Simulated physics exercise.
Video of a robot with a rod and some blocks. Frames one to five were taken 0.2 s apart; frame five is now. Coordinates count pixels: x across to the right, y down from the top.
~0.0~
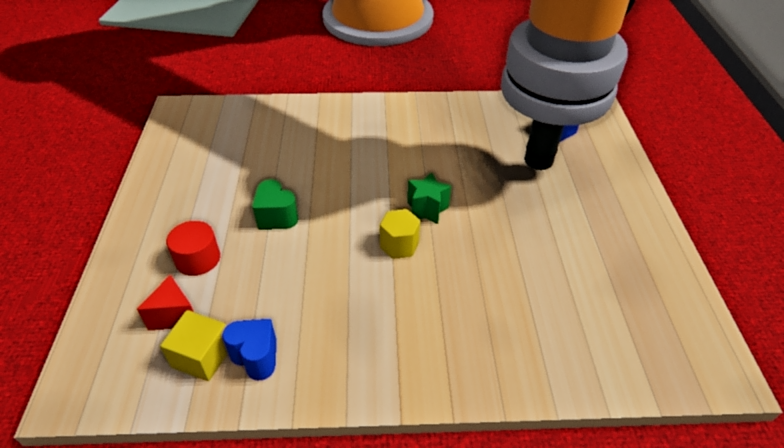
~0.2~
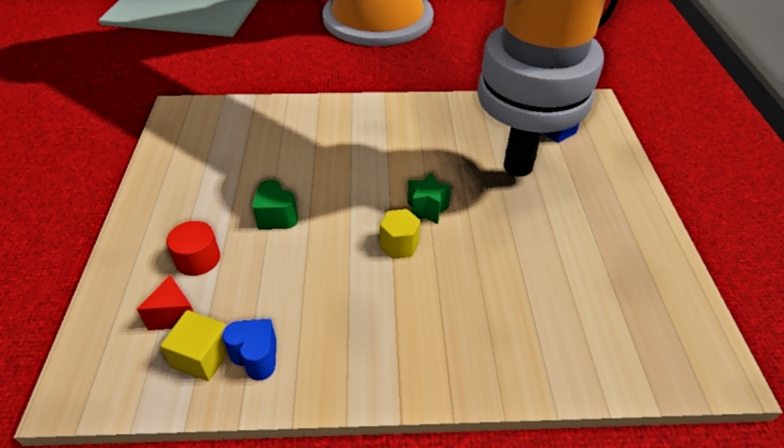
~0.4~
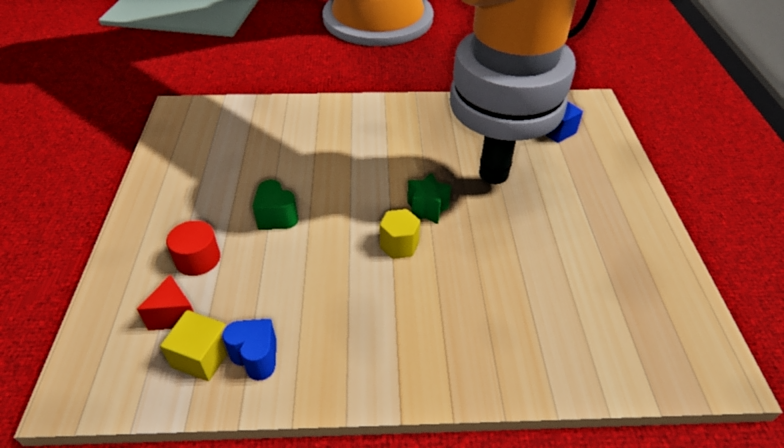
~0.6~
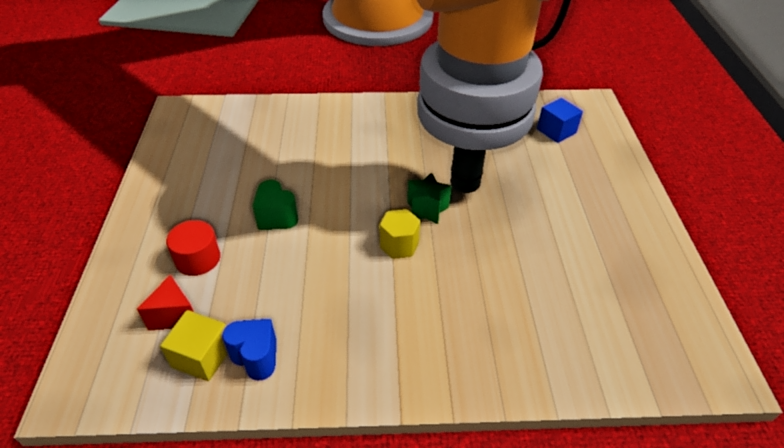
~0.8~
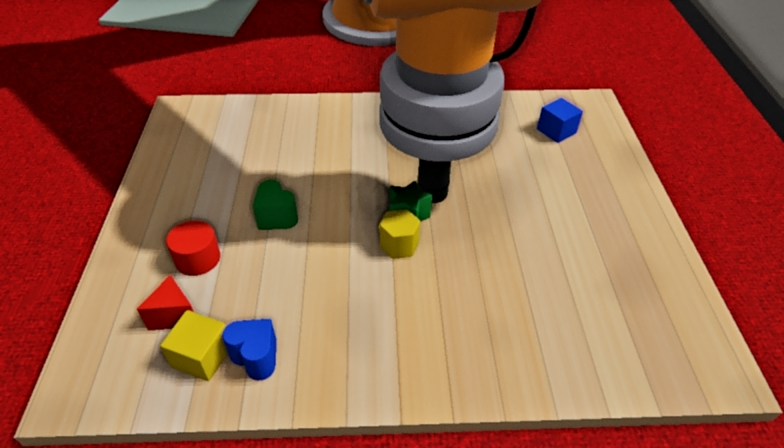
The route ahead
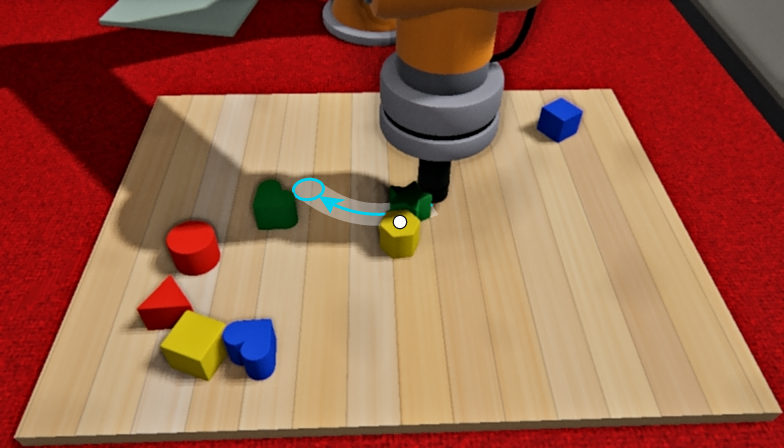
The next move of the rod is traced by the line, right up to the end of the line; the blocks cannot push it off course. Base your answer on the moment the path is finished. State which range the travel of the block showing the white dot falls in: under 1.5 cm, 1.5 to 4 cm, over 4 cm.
Of the three bands, it's 1.5 to 4 cm.
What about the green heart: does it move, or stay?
That block will keep its spot.
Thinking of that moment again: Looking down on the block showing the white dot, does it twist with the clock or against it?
It twists against the clock when seen from above.
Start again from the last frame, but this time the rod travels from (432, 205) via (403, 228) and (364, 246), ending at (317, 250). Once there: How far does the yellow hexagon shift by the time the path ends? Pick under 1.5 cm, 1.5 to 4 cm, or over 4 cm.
The best fit is over 4 cm.
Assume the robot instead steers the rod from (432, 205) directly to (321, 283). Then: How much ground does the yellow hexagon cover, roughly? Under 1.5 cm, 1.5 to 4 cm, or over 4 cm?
More than 4 cm.
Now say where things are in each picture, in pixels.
Rod's lower end (538, 162); green heart (272, 195); yellow hexagon (400, 222); green star-shaped block (429, 187), in the first picture.
Rod (518, 168); blocks still, in the second picture.
Rod (494, 175); blocks still, in the third picture.
Rod (465, 184); blocks still, in the fourth picture.
Rod (432, 194); green heart (272, 195); yellow hexagon (400, 222); green star-shaped block (409, 194), in the fifth picture.
Drawn move, from (432, 205) via (388, 214) and (343, 208), ending at (308, 189); the dot is on the yellow hexagon.
What follows on the original path. One third of the way, rod (387, 203); yellow hexagon (383, 234), turned 60° anticlockwise; green star-shaped block (363, 206).
Two thirds of the way, rod (341, 197); yellow hexagon (383, 234), turned 60° anticlockwise; green star-shaped block (340, 209), turned 50° anticlockwise.
At the end, rod (307, 178); green heart still; yellow hexagon (383, 234), turned 60° anticlockwise; green star-shaped block (340, 209), turned 50° anticlockwise.
